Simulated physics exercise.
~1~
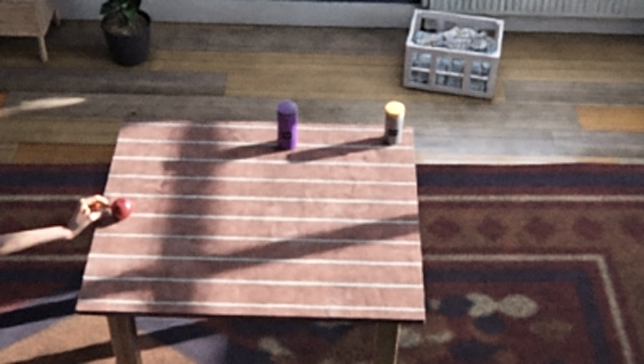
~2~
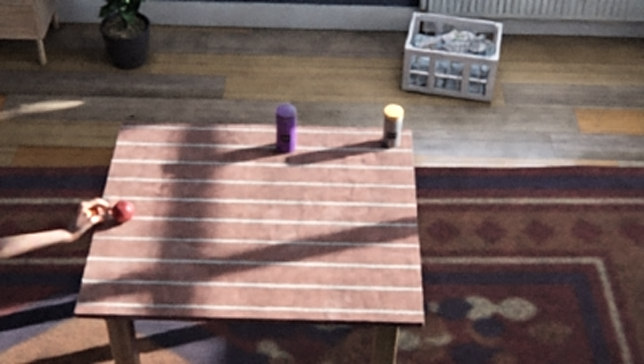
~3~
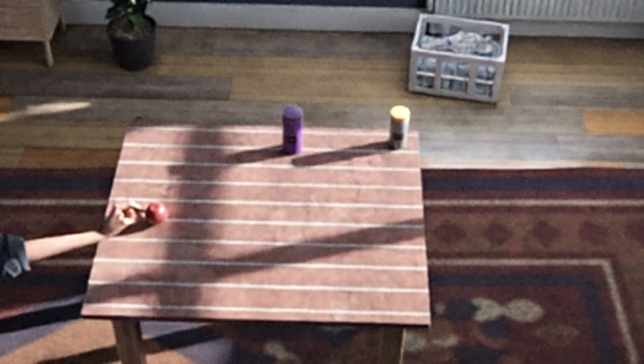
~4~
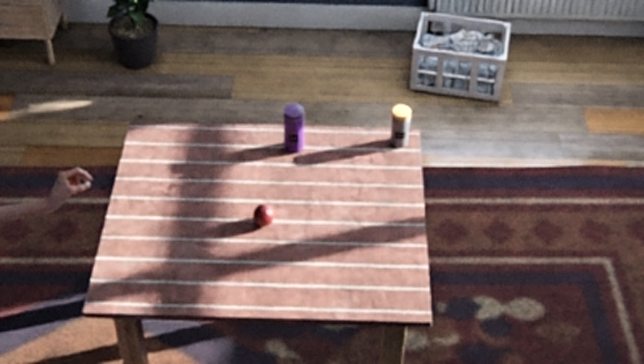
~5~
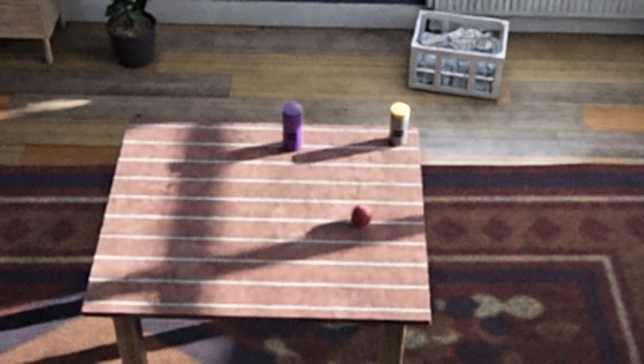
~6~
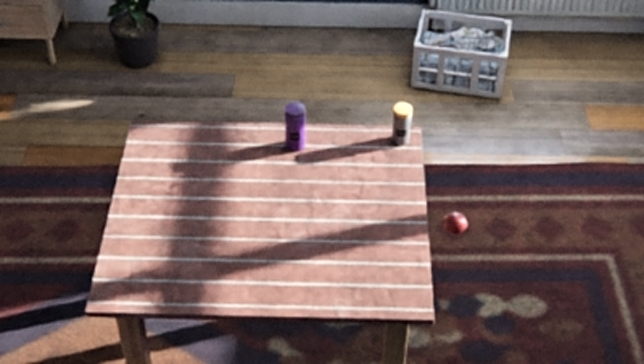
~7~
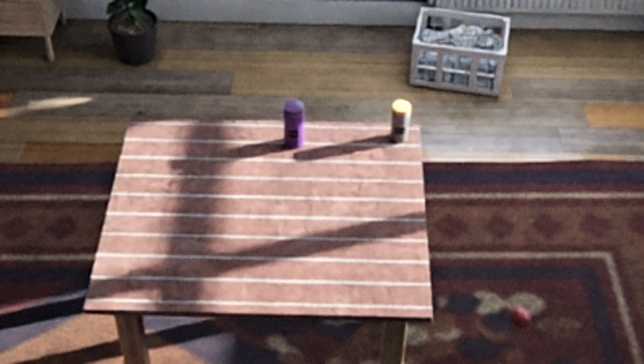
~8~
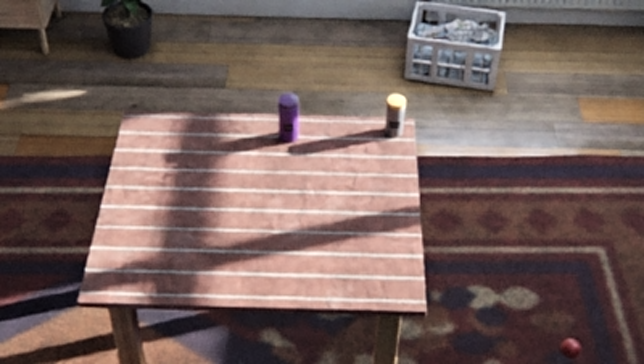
A red apple sits at the left edge of a striped table top, held by a hand reaching in from the left, while a purple jar and a grey jar with a yellow top stand near the back. The hand pushes the apple to the right, then lets go and draws back. The apple keeps travelling across the table on its own, passing in front of both jars, which stay in place. It goes over the right edge and drops toward the patterned rug. At the end it is off the table, still moving away to the lower right.
